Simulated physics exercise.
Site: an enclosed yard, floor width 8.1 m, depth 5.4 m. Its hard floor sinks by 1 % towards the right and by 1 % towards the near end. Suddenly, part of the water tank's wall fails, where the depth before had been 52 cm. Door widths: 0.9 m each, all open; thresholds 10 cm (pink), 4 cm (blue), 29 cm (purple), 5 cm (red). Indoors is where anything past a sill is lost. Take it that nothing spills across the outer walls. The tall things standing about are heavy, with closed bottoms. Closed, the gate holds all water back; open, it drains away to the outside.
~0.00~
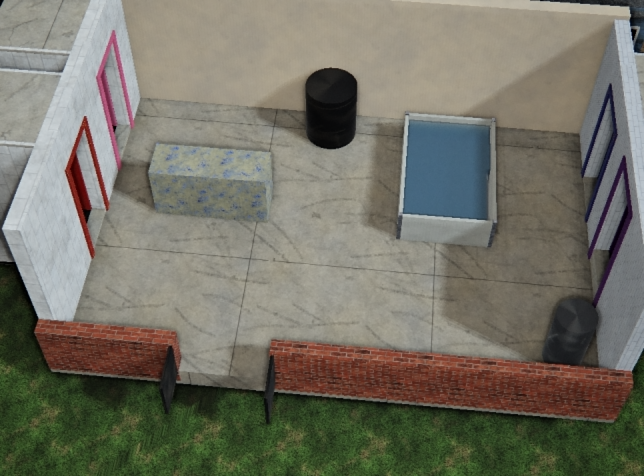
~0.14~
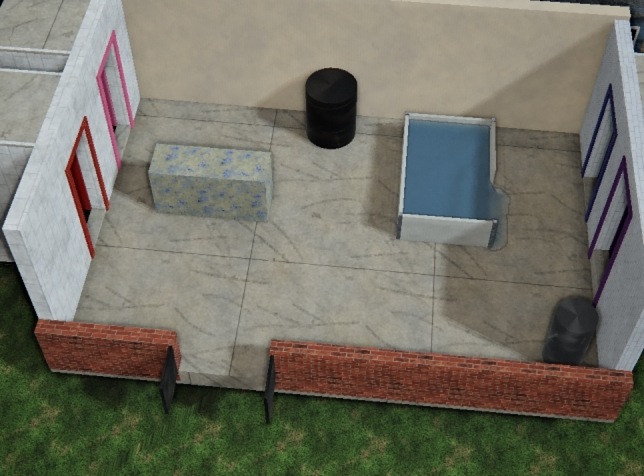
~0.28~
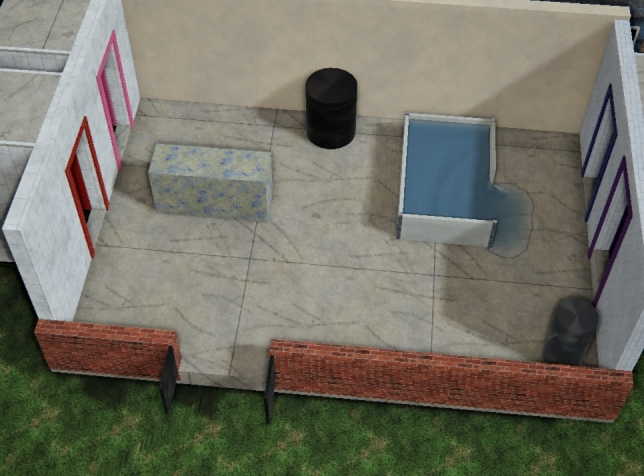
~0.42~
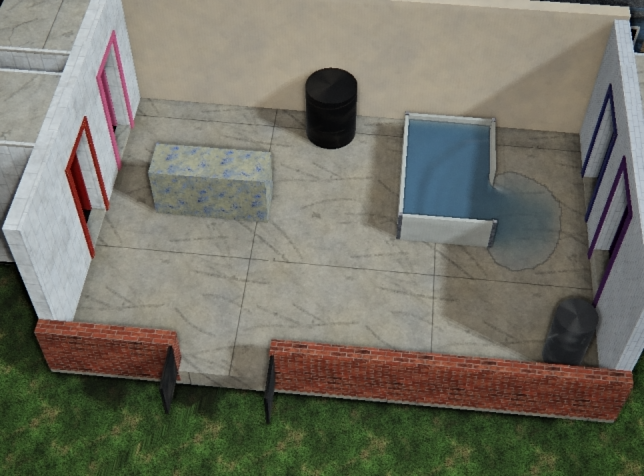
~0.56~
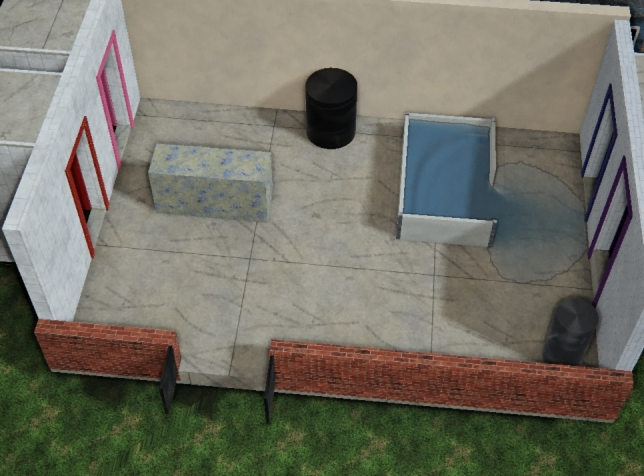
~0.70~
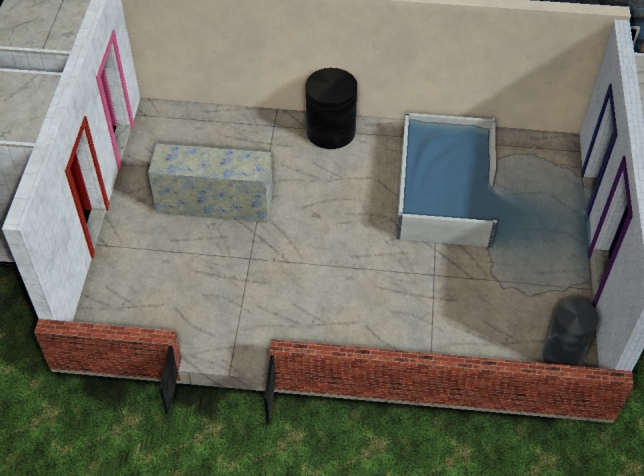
Walled yard with open coloured doorways, where water pours from a tank's right side and spreads across the floor towards the right wall.
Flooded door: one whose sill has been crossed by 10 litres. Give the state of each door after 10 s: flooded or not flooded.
State after that time: Pink door not flooded, blue door flooded, purple door not flooded, red door not flooded.
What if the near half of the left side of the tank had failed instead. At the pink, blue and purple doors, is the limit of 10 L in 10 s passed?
Result: Pink limit not passed, blue limit not passed, purple limit not passed.
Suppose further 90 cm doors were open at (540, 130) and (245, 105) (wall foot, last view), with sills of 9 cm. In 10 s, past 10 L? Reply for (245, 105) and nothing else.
There: Under.
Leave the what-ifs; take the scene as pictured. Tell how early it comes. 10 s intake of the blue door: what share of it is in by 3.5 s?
Some 70 in a hundred.
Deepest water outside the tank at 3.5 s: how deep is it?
It tops out at some 22 cm.
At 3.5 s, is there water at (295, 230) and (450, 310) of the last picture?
I'd say spared, then drenched.
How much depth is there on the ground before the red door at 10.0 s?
It comes to near 3.0 cm.
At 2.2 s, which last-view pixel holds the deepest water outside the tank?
Location: Approx. (590, 396).
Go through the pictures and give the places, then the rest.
In the first picture, the water tank at (449, 169) is whole and still, 52 cm deep.
In the second picture, the front is at (498, 191), 0.6 m from the gap at (489, 211); 0.2 m2 of floor is under water; 52 cm left at the back of the water tank.
In the third picture, the front is at (519, 193), 0.8 m from the gap at (489, 212); 0.8 m2 of floor is under water; 52 cm left at the back of the water tank.
In the fourth picture, water pours out at (489, 212) and has run 1.2 m, to (555, 207); typically 7 cm deep outside, 50 cm at the water tank's back.
In the fifth picture, the front is at (583, 209), 1.7 m from the gap at (489, 212); 2.7 m2 of floor is under water; 45 cm left at the back of the water tank.
In the sixth picture, water pours out at (489, 212) and has run 1.9 m, to (581, 182); typically 5 cm deep outside, 44 cm at the water tank's back.
After 1.4 s water covers 10 % of the floor and is deepest (34 cm) near (579, 242); pink door not reached, blue door 17 cm at the sill, 60 L in, purple door 25 cm at the sill, 0 L in, red door not reached.
After 2.2 s water covers 15 % of the floor and is deepest (34 cm) near (590, 396); pink door not reached, blue door 18 cm at the sill, 143 L in, purple door 22 cm at the sill, 0 L in, red door not reached.
After 3.5 s water covers 30 % of the floor and is deepest (22 cm) near (590, 396); pink door not reached, blue door 16 cm at the sill, 237 L in, purple door 16 cm at the sill, 0 L in, red door not reached.
After 6.0 s water covers 55 % of the floor and is deepest (14 cm) near (575, 343); pink door not reached, blue door 8 cm at the sill, 315 L in, purple door 11 cm at the sill, 0 L in, red door not reached.
After 10.0 s water covers 75 % of the floor and is deepest (10 cm) near (590, 396); pink door not reached, blue door 5 cm at the sill, 341 L in, purple door 7 cm at the sill, 1 L in, red door 3 cm at the sill, 0 L in.
